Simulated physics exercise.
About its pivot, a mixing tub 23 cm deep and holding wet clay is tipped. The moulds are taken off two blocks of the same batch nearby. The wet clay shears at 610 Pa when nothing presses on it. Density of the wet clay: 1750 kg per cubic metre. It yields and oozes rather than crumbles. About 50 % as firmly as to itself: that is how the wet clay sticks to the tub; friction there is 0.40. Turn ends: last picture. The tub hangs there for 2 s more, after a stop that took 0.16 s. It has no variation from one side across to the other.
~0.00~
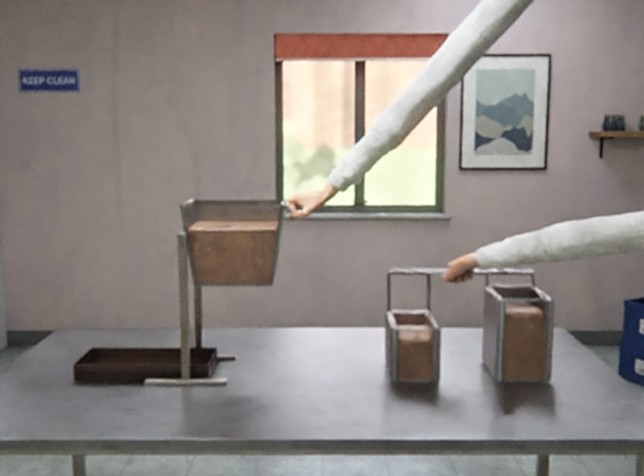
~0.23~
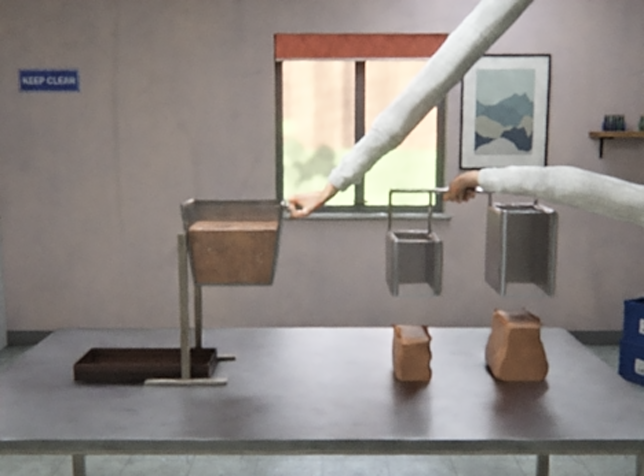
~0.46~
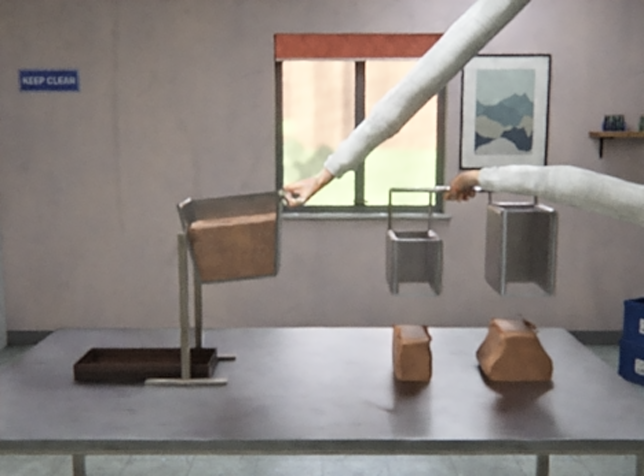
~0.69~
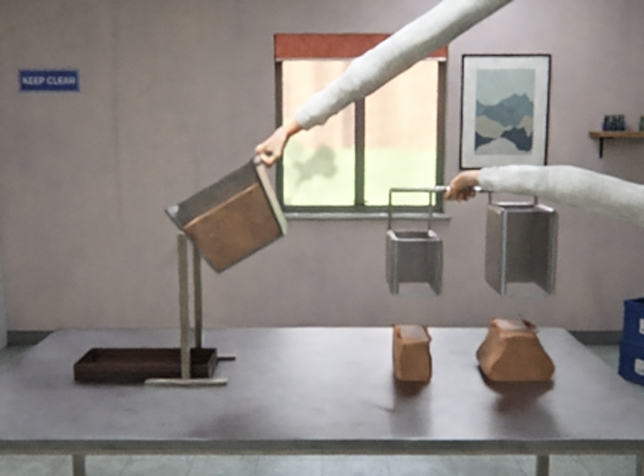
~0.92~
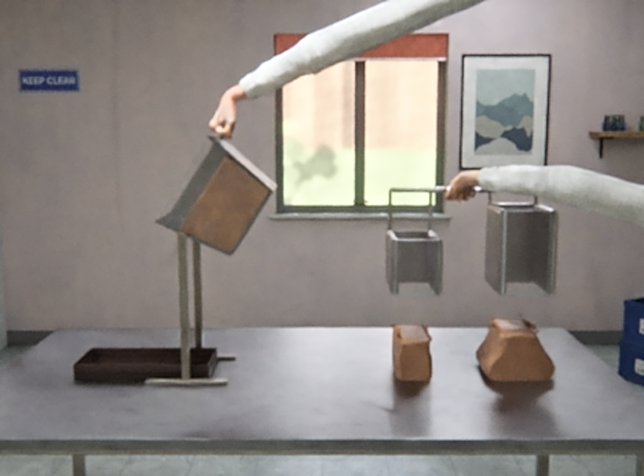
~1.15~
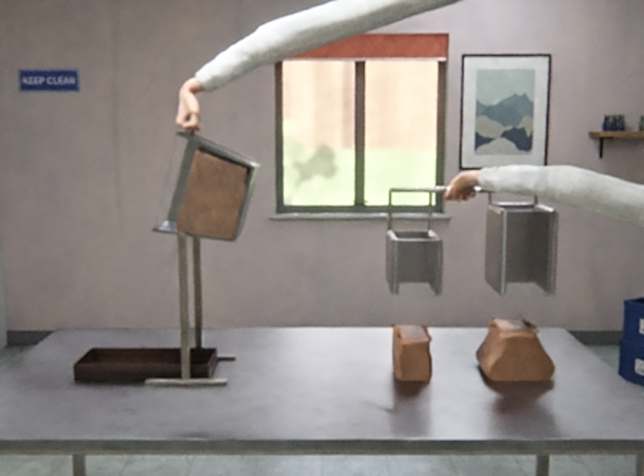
A hand swung a tub of brown clay up and over to the left on its stand, after another hand had lifted two metal moulds off clay blocks, the right one sagging wider and lower.
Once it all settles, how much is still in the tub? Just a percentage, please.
I would say about 100 percent.
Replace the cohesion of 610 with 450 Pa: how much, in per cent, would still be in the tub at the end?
I'd say around 80 percent.
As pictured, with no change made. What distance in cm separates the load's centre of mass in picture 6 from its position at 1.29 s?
The change is near 2 cm.
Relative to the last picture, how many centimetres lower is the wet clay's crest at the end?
Roughly 4 cm.
By 1.29 s, the tub is at 74 degrees and holds 100 %.
By 1.46 s, the tub is at 74 degrees and holds 100 %.
By 1.63 s, the tub is at 74 degrees and holds 100 %.
By 1.80 s, the tub is at 74 degrees and holds 100 %.
By 3.15 s, at the end, the tub is at 74 degrees and holds 100 %.
